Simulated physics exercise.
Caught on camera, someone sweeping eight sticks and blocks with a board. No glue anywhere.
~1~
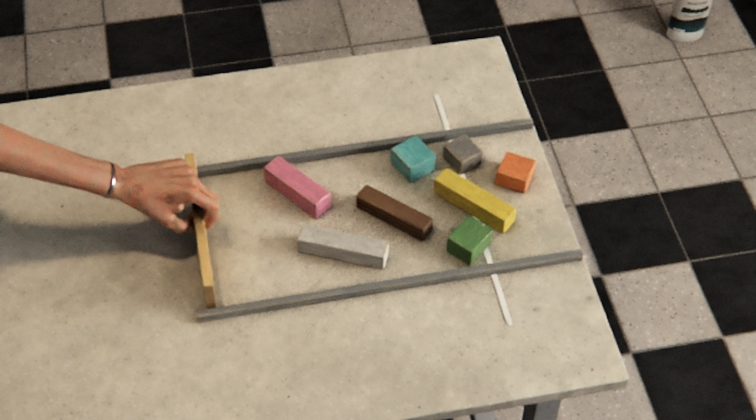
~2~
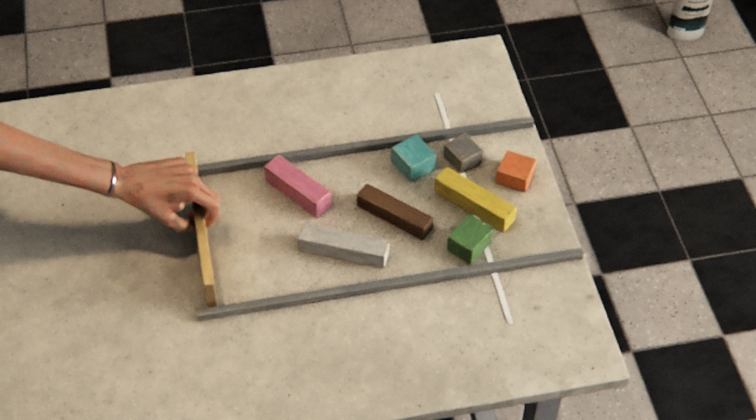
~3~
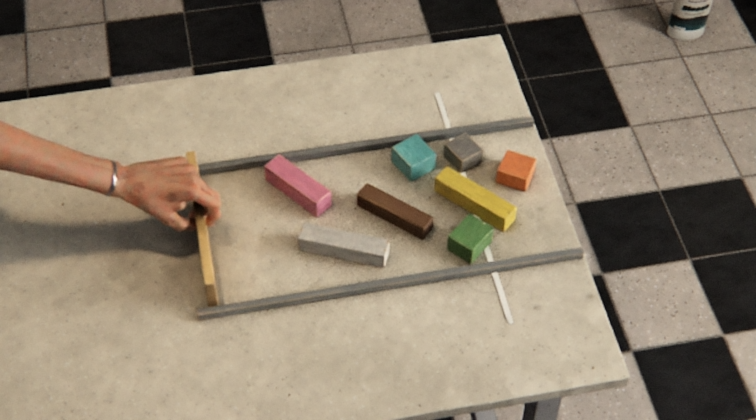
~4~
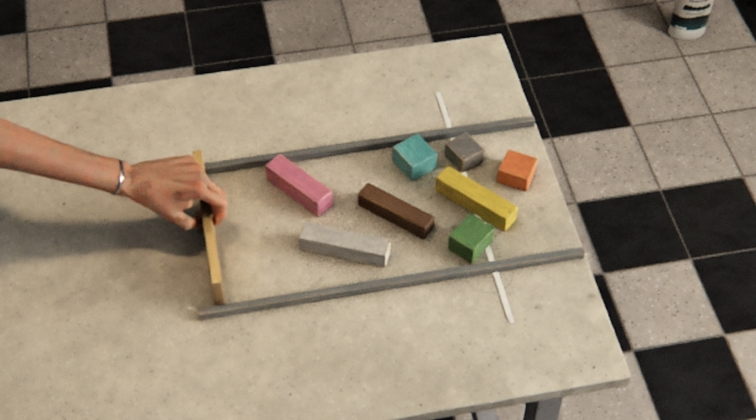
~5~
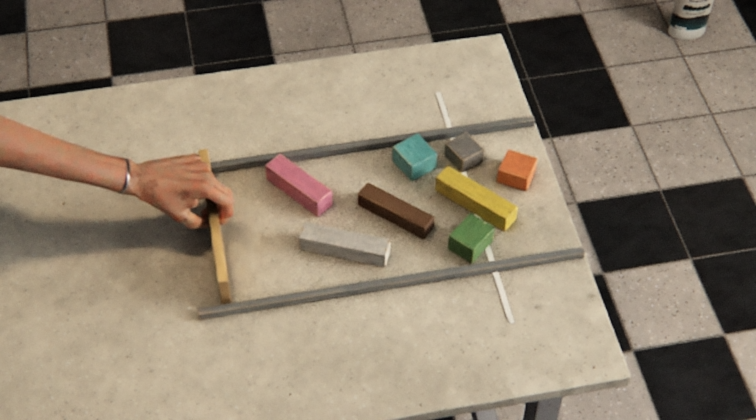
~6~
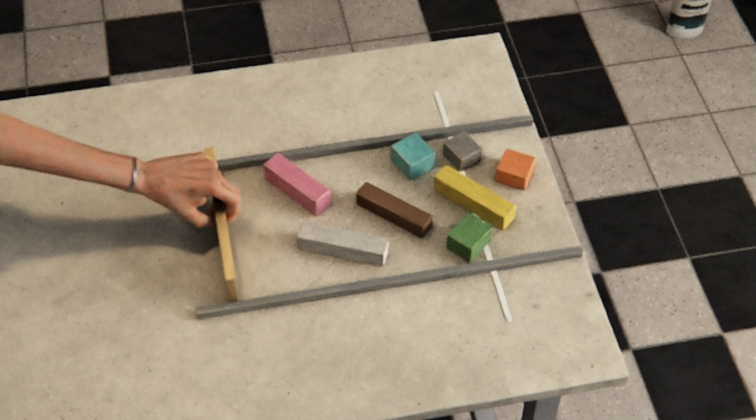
On a pale tabletop above a checkered floor, a hand held a wooden board between two grey rails and slid it slightly to the right, while the eight colored sticks and blocks stayed put.
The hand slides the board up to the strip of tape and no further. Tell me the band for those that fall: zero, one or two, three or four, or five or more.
The number that fall off is zero.
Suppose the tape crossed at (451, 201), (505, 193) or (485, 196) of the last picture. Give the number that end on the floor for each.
It would be 0, 2 and 1.
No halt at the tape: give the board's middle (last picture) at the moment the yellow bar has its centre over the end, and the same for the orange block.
About (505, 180), and (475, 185) for the other.
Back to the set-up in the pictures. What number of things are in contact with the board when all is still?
2 of them.
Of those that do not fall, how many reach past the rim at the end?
Overhanging: 1.
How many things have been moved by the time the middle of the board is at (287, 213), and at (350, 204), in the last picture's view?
The counts are 1 and 3.
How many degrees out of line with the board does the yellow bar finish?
Roughly 10° out of line.
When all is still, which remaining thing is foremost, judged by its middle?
Foremost is the orange block.
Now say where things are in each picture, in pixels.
The first frame shows orange block (516, 172); grey block (463, 154); yellow bar (474, 200); board (201, 230); tape (471, 202).
The second frame shows grey block (463, 153); brown stick (395, 211).
The third frame shows yellow bar (475, 199); turquoise block (414, 158).
The fourth frame shows orange block (517, 170); pink bar (299, 185).
The fifth frame shows grey block (464, 152); board (215, 225).
The sixth frame shows orange block (515, 169); grey block (462, 151); yellow bar (474, 197); board (221, 223); tape (470, 198).
Soon after, none off yet; orange block at rest near (515, 169); grey block at rest near (462, 151); yellow bar at rest near (474, 197).
Then, none off yet; orange block at rest near (515, 169); grey block at rest near (464, 151); yellow bar at rest near (475, 197).
At rest, the number that fall off is zero.
